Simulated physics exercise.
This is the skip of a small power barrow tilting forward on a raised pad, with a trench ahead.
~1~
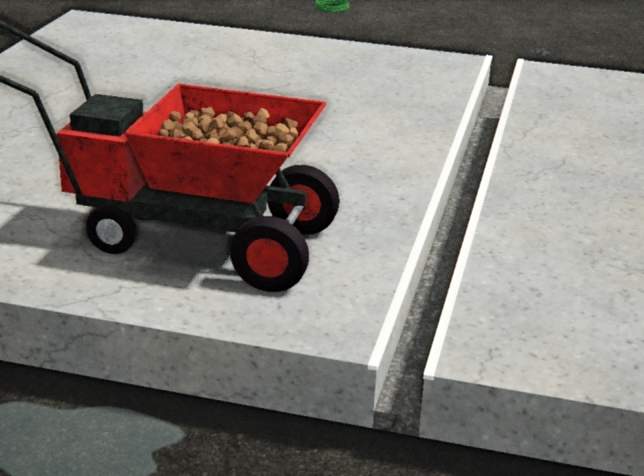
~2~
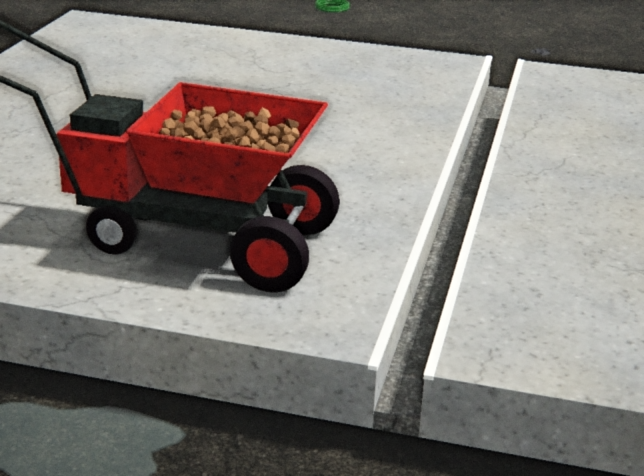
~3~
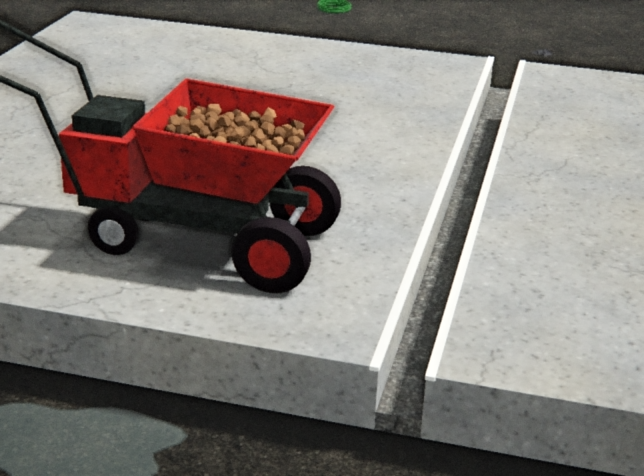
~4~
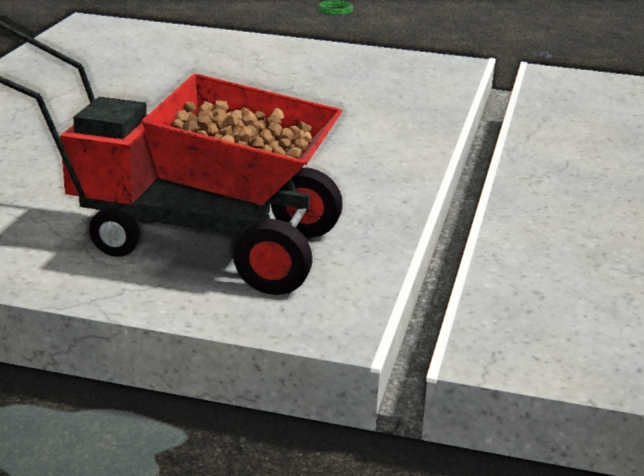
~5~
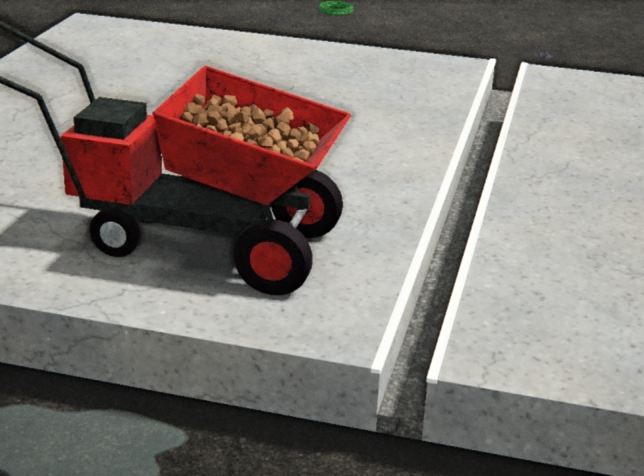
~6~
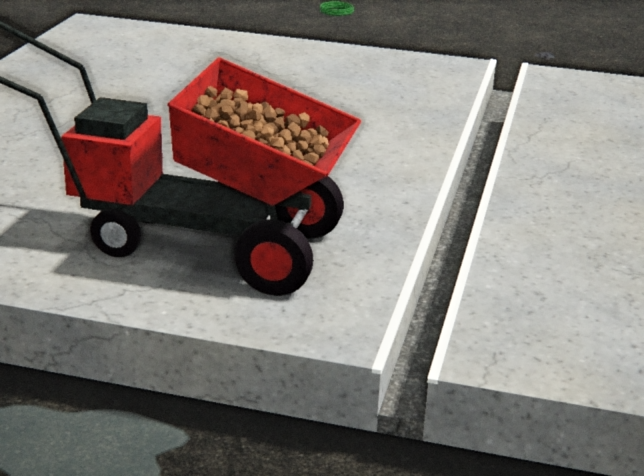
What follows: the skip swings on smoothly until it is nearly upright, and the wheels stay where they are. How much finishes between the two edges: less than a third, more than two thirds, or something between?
Between the edges lies more than two thirds of the load.
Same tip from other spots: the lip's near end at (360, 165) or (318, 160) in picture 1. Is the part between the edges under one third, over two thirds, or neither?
In turn: Under a third; in the middle band.
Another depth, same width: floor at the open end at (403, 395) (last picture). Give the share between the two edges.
Roughly 60 in a hundred.
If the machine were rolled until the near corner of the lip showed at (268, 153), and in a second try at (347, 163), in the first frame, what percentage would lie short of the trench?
First some 20, then 0 per cent.
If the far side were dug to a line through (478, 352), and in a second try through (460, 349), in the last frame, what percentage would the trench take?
The first gives 100 %, the second 100 %.
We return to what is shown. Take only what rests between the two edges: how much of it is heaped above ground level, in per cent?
Near 15 %.
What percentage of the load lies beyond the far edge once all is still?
Close to 15 per cent.
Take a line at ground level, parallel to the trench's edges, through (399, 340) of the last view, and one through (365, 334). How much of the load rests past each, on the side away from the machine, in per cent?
First some 90, then 100 per cent.
Soon, skip tipped steeply; all in the skip.
A while on, skip tipped right over; most in the skip; a stray few short of the trench; a small part in or heaped over the trench; a stray few beyond it; a small part falling.
Towards the end, skip tipped right over; a small part in the skip; a stray few short of the trench; most in or heaped over the trench; a small part beyond it.
Finally, skip tipped right over; a small part short of the trench; most in or heaped over the trench; a small part beyond it.
